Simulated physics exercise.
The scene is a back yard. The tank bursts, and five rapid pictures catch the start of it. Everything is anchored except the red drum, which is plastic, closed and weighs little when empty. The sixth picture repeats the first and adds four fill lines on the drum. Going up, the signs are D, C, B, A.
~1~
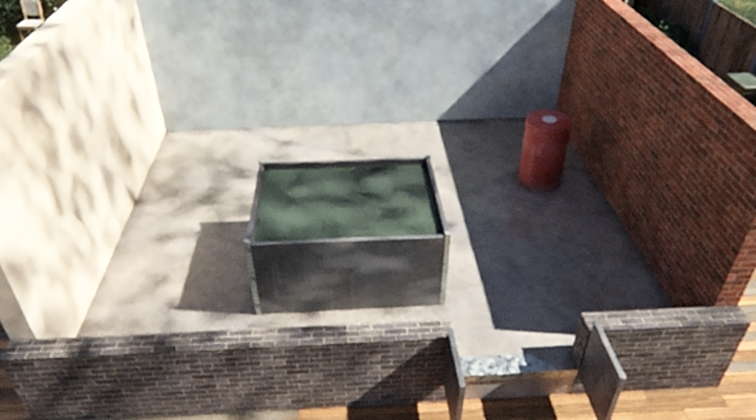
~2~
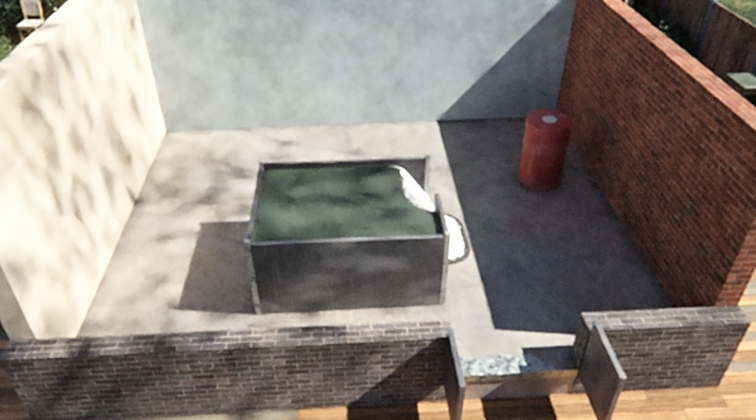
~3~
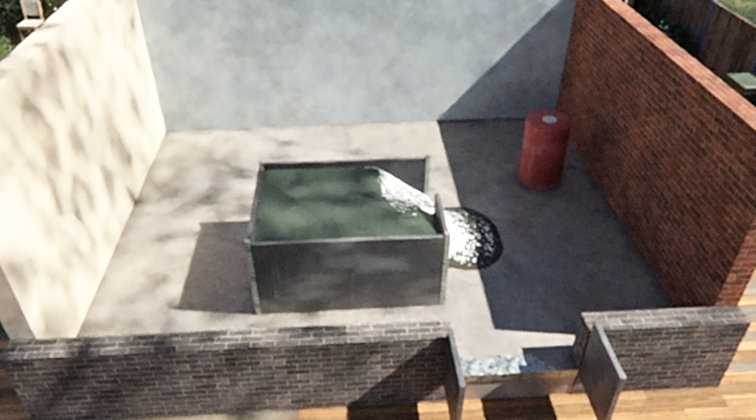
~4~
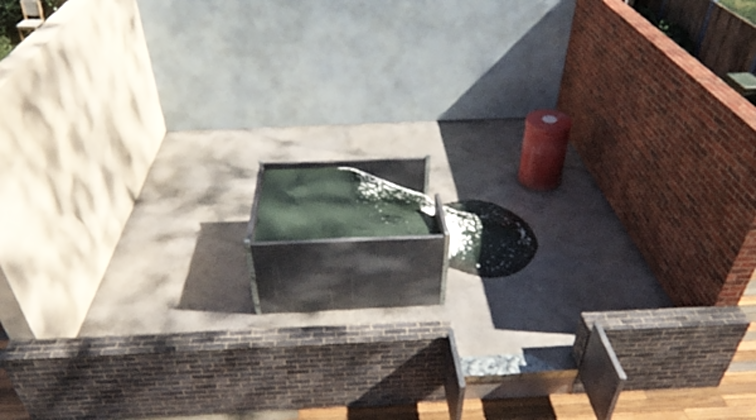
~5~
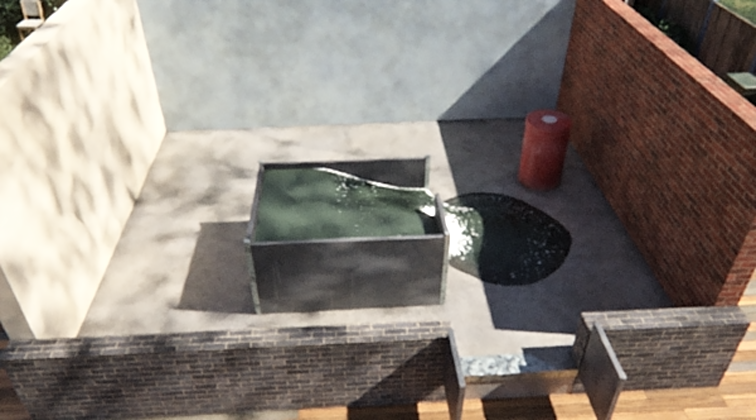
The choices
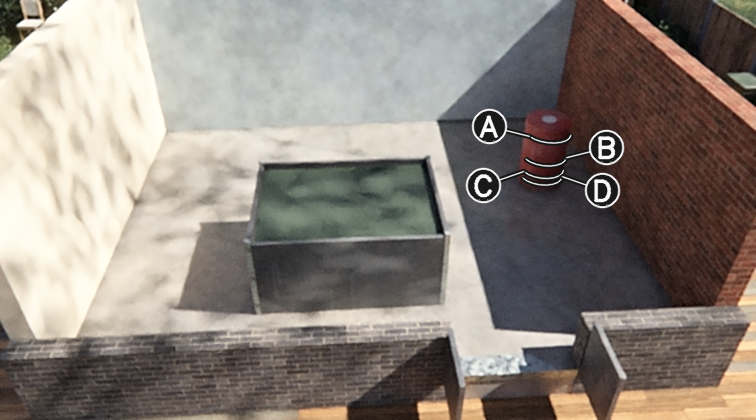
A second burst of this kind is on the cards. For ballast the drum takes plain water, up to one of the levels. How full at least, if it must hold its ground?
The limit is B.
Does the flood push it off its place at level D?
Yes, it does.
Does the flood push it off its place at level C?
Yes, that goes wrong.
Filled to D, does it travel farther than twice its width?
Yes, it does.
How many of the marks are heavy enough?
Two.
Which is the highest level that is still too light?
Here it is level C.
In white, A at (554, 143); B at (550, 166); C at (547, 178); D at (546, 185); from the bottom up D, C, B, A.
Choosing A, it does not move.
Choosing B, it does not move.
Choosing C, it is pushed about twice its own width away.
Choosing D, it is pushed about 5 times its own width away.
